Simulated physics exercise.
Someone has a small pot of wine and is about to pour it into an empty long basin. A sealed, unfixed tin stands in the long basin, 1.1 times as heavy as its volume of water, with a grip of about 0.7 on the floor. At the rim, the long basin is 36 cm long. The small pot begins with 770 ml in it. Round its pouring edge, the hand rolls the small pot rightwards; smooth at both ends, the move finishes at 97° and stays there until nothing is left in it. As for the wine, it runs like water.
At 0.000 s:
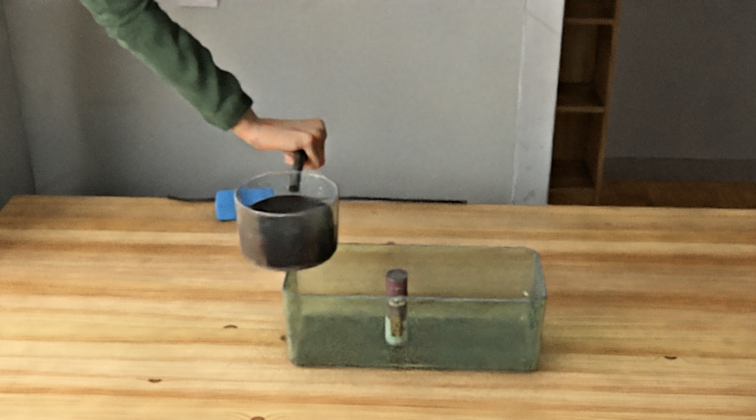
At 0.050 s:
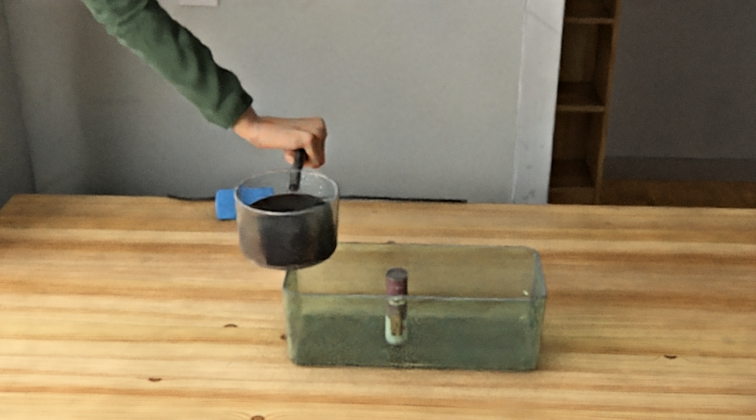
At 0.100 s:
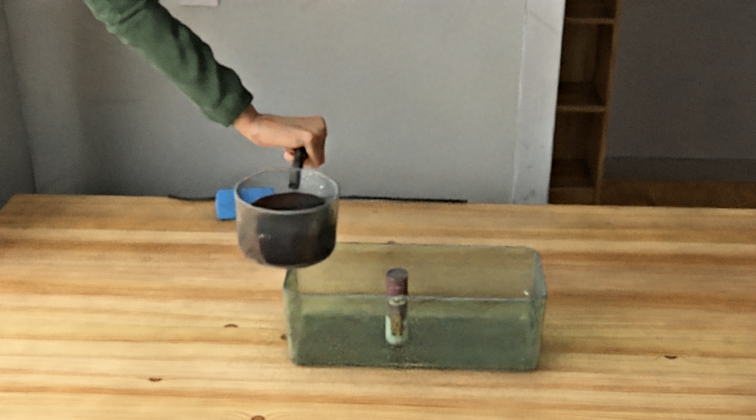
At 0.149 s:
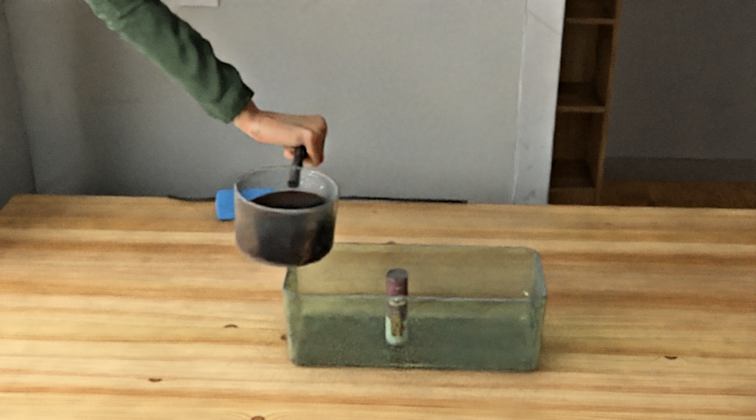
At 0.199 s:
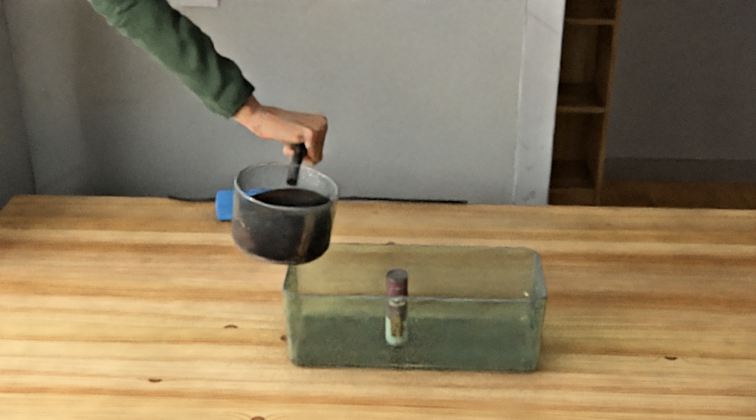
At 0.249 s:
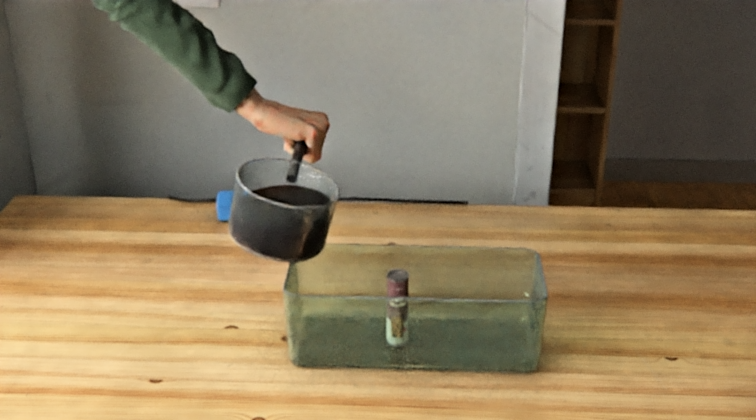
In this clip, a hand holds a small pot of dark liquid above the left end of a long glass basin with a tin standing in it, and gradually tilts the pot rightwards while the basin stays still.
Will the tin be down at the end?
No.
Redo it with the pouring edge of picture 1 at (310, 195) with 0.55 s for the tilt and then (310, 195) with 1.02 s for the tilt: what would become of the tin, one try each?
The tin overturns the first time and overturns the second time.
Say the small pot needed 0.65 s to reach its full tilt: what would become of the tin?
Result: Tin upright.
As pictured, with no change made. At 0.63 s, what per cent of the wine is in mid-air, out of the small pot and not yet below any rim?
It comes to roughly 18 per cent.
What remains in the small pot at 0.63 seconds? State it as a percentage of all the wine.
Some 82 % of it is still there.
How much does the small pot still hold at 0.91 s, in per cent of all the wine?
Close to 24 in a hundred.
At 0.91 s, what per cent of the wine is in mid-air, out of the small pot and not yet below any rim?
Some 28 % is up in the air.
After 0.63 s the tilt is 66° and 82 per cent is still to pour; the tin stands where it began.
After 0.91 s the tilt is 94° and 25 per cent is still to pour; the tin stands where it began.
After 1.20 s the tilt is 97° and 4 per cent is still to pour; the tin stands where it began.
After 1.52 s the tilt is 97° and 1 per cent is still to pour; the tin stands where it began.
In the end the tin stands where it began.
